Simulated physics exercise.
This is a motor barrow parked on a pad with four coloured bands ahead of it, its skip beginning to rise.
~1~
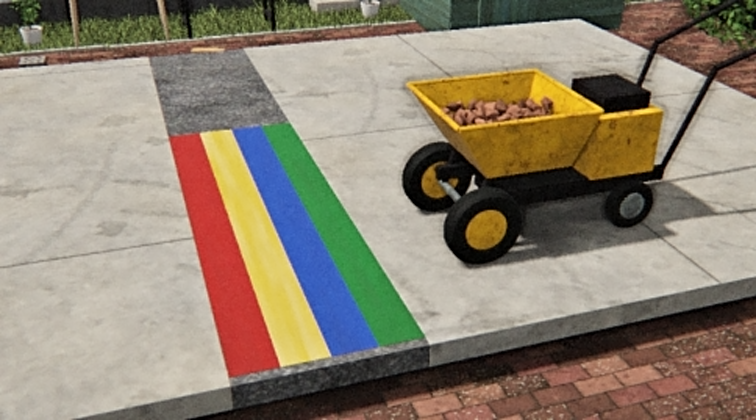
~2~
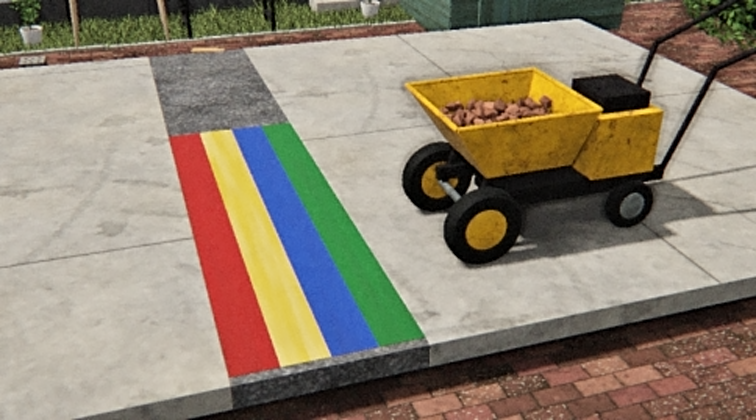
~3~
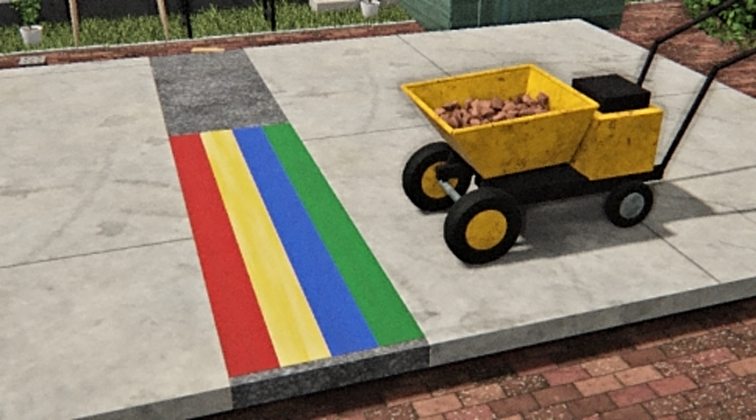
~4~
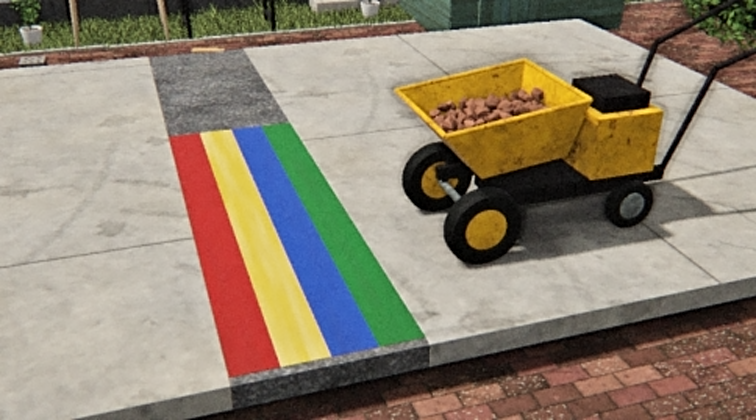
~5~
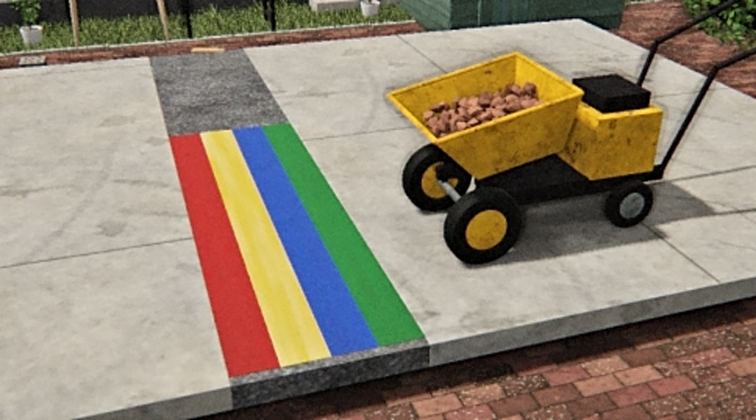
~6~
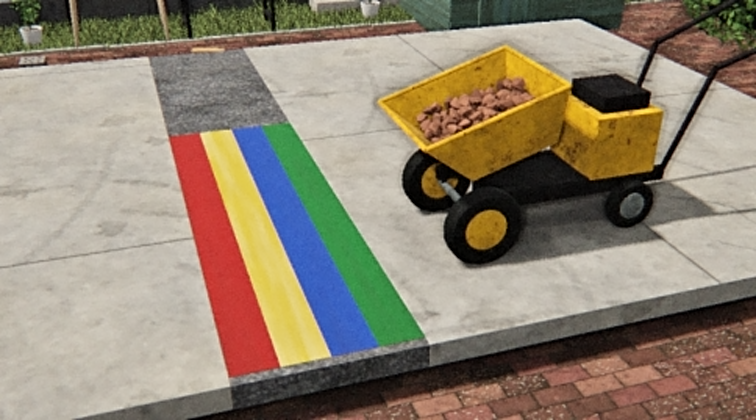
To begin with, a yellow motor barrow loaded with lumps of rubble stands on a pale pad, its skip level, to the right of red, yellow, blue and green strips. The skip then tilts gradually toward the strips, its front lip dipping slightly and its back rising, while the wheels stay still.
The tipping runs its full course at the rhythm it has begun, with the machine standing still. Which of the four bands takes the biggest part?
The blue strip carries the most.
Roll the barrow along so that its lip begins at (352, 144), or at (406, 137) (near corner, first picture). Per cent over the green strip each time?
First some 0, then 0 per cent.
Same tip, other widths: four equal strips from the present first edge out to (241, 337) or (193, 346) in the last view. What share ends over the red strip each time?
Near 0 % and 0 %.
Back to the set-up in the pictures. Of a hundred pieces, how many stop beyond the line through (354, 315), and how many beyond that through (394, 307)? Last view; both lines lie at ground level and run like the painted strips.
The first gives 40 %, the second 70 %.
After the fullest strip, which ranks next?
Second comes green.
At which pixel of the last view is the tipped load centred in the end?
Close to (314, 250).
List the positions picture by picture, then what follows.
In the first frame, lip of the skip (459, 130), level; top of the load (505, 121), lumps of rubble; green strip (382, 305); blue strip (337, 314); yellow strip (291, 323); red strip (243, 332).
In the second frame, lip of the skip (458, 131), level; top of the load (503, 121).
In the third frame, lip of the skip (453, 133), tipped barely; top of the load (510, 120).
In the fourth frame, lip of the skip (446, 137), tipped a little; top of the load (517, 122).
In the fifth frame, lip of the skip (437, 143), tipped a little; top of the load (513, 107).
In the sixth frame, lip of the skip (426, 150), tipped clearly; top of the load (510, 113); green strip (382, 305); blue strip (337, 314); yellow strip (291, 323); red strip (243, 332).
Just after the last frame, skip tipped steeply; every one in the skip.
A moment on, skip tipped right over; the larger part in the skip; about a tenth over the green strip; about a tenth over the blue strip.
Further on, skip tipped right over; roughly a quarter in the skip; roughly a quarter over the green strip; roughly a third over the blue strip; about a tenth over the yellow strip; just a few over the red strip; just a few off the paint.
When it is over, skip tipped right over; roughly a quarter in the skip; roughly a quarter over the green strip; roughly a third over the blue strip; about a tenth over the yellow strip; just a few over the red strip; just a few off the paint.
